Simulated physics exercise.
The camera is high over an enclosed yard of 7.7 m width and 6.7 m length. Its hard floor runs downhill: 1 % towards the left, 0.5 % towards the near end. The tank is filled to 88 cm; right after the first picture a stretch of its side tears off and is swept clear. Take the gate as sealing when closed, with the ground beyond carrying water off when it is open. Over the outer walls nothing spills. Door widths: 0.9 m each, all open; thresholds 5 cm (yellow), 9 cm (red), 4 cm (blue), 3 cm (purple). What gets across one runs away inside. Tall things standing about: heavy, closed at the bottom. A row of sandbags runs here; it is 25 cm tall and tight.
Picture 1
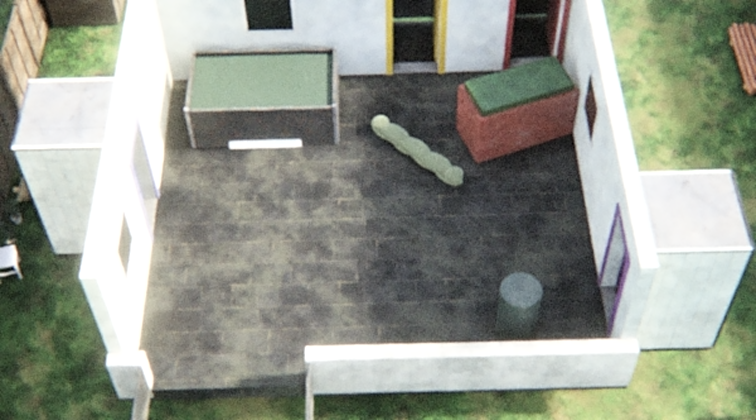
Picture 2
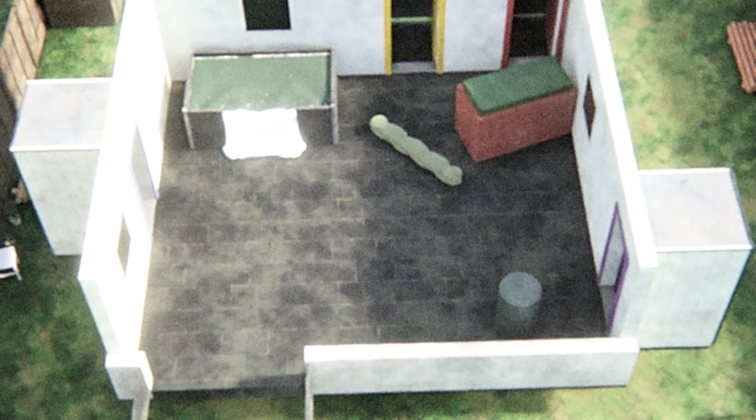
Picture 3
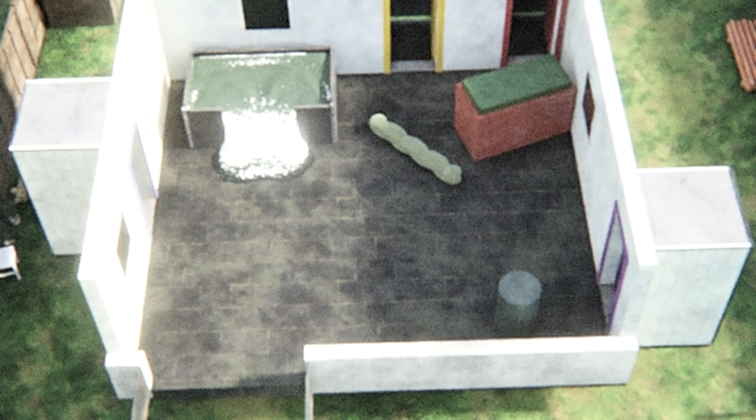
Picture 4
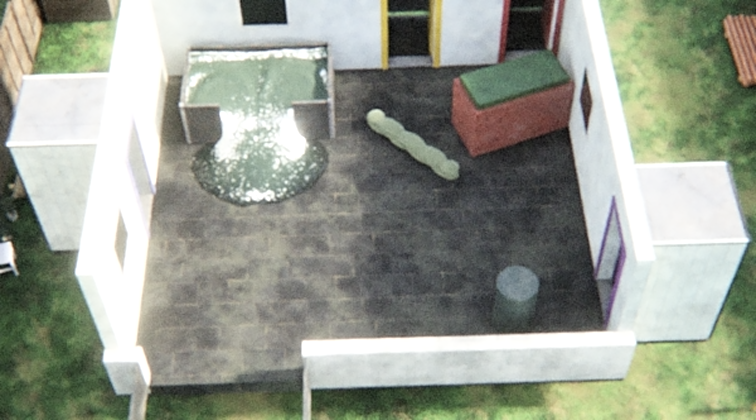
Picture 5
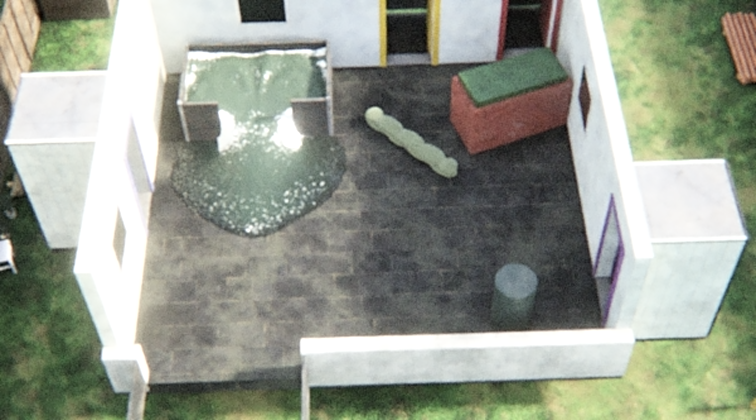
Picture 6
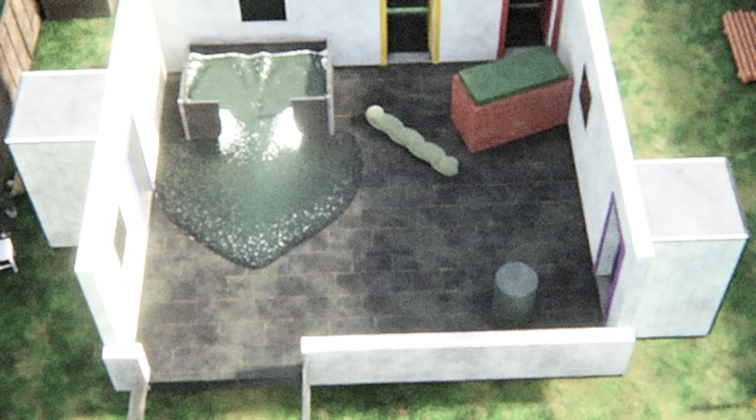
Water burst through the front of a green-topped tank at the back left of a white-walled yard and spread forward across the dark paved floor in a widening, glistening pool.
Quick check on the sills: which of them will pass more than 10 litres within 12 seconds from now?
My prediction: At the yellow door the limit will hold; at the red door the limit will hold; at the blue door the limit will be broken; at the purple door the limit will be broken.
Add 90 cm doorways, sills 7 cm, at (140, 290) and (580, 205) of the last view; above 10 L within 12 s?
Taking them in order, the first is too much and the second fine.
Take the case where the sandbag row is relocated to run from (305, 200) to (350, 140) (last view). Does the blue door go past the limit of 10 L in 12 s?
So blue goes beyond.
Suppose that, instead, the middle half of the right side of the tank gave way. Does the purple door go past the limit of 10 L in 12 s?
Purple: Exceeds.
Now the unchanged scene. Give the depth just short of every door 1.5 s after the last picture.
Centimetres: Yellow 0 / red 0 / blue 9 / purple 0.
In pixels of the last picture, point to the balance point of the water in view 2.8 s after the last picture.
The water's centre is around (287, 205).
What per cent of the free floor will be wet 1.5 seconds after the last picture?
Around 50 per cent wet.
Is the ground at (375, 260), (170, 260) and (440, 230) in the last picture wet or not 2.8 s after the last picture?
Point 1: Reached; point 2: Reached; point 3: Reached.
Then, 0.7 s after the last picture water covers 40 % of the floor and is deepest (40 cm) near (255, 144); yellow door not reached, red door not reached, blue door 10 cm at the sill, 9 L in, purple door not reached.
Then, 1.5 s after the last picture water covers 50 % of the floor and is deepest (44 cm) near (131, 369); yellow door not reached, red door not reached, blue door 9 cm at the sill, 49 L in, purple door not reached.
Then, 2.8 s after the last picture water covers 55 % of the floor and is deepest (22 cm) near (133, 360); yellow door not reached, red door not reached, blue door 8 cm at the sill, 81 L in, purple door 3 cm at the sill, 0 L in.
Then, 6.3 s after the last picture water covers 70 % of the floor and is deepest (10 cm) near (131, 369); yellow door not reached, red door not reached, blue door 5 cm at the sill, 105 L in, purple door 4 cm at the sill, 30 L in.
Then, 11.3 s after the last picture water covers 80 % of the floor and is deepest (8 cm) near (131, 369); yellow door not reached, red door not reached, blue door 3 cm at the sill, 107 L in, purple door 2 cm at the sill, 32 L in.
